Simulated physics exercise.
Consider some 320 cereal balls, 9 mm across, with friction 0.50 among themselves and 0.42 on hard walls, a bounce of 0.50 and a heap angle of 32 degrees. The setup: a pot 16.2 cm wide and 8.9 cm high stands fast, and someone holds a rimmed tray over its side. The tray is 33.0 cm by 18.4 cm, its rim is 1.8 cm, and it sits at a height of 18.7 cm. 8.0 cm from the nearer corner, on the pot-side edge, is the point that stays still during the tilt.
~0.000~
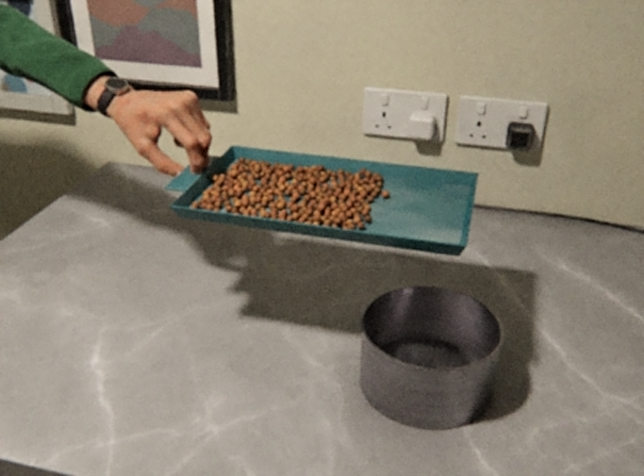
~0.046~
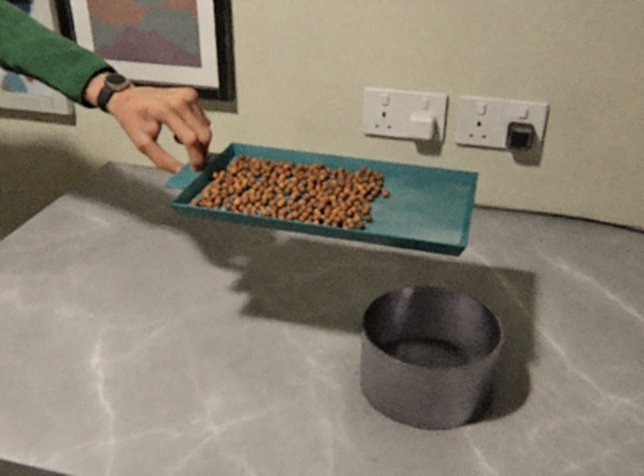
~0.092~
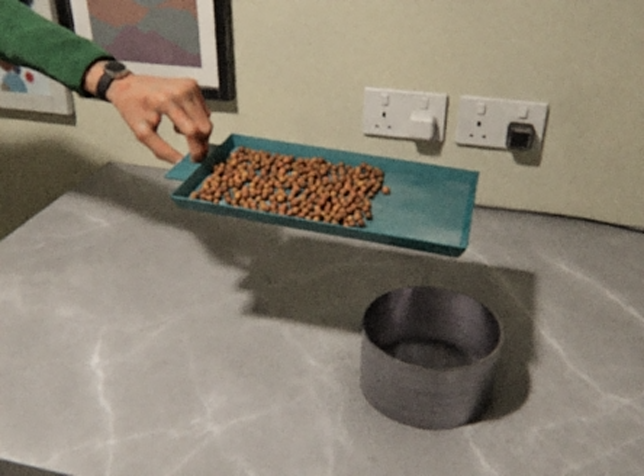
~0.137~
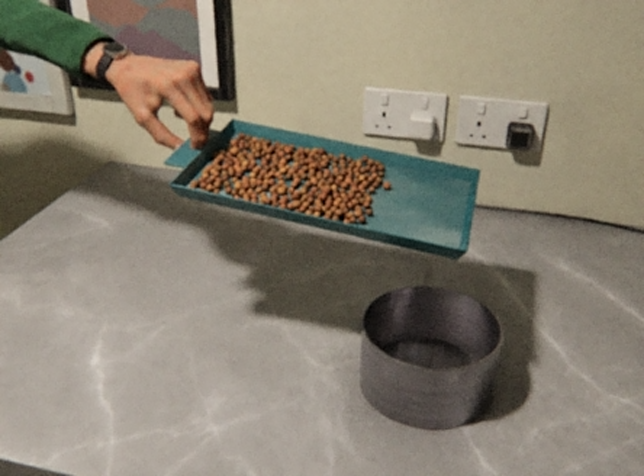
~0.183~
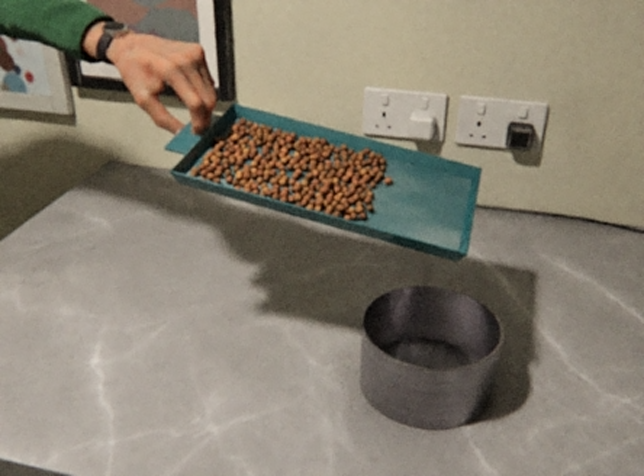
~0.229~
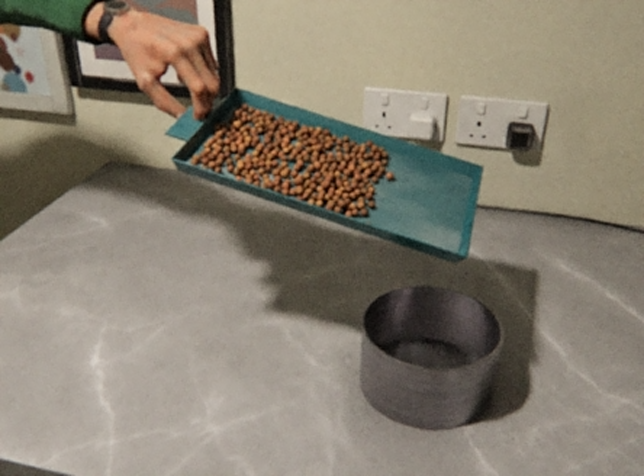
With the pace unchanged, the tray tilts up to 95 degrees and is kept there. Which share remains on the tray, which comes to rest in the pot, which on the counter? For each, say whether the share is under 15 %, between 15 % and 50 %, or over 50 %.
Tray: Under 15 %; pot: Over 50 %; counter: Between 15 % and 50 %.
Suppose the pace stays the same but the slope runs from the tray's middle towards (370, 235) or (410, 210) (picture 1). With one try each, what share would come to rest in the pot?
Near 95 and 5 percent, in that order.
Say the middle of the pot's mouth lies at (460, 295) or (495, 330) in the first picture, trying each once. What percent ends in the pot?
First try around 35 %, second around 100 %.
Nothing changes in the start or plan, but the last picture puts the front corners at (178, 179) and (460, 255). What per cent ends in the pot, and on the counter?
Pot 95 % / counter 5 %.
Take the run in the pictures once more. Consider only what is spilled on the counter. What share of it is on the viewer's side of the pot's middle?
Near 60 in a hundred.
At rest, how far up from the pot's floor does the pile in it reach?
Around 2.5 cm above the floor.
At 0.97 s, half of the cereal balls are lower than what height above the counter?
Roughly 4 cm above the counter.
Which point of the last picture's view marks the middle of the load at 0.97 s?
Near (473, 361).
After 0.67 s, tilt 53 degrees; the tray holds 100 %, the pot 0 %.
After 0.97 s, tilt 79 degrees; the tray holds 25 %, the pot 40 %.
Then, at 1.36 s, tilt 95 degrees; the tray holds 0 %, the pot 70 %.
In the end, at 1.8 s, tray 0 %, pot 70 %, counter 30 %.
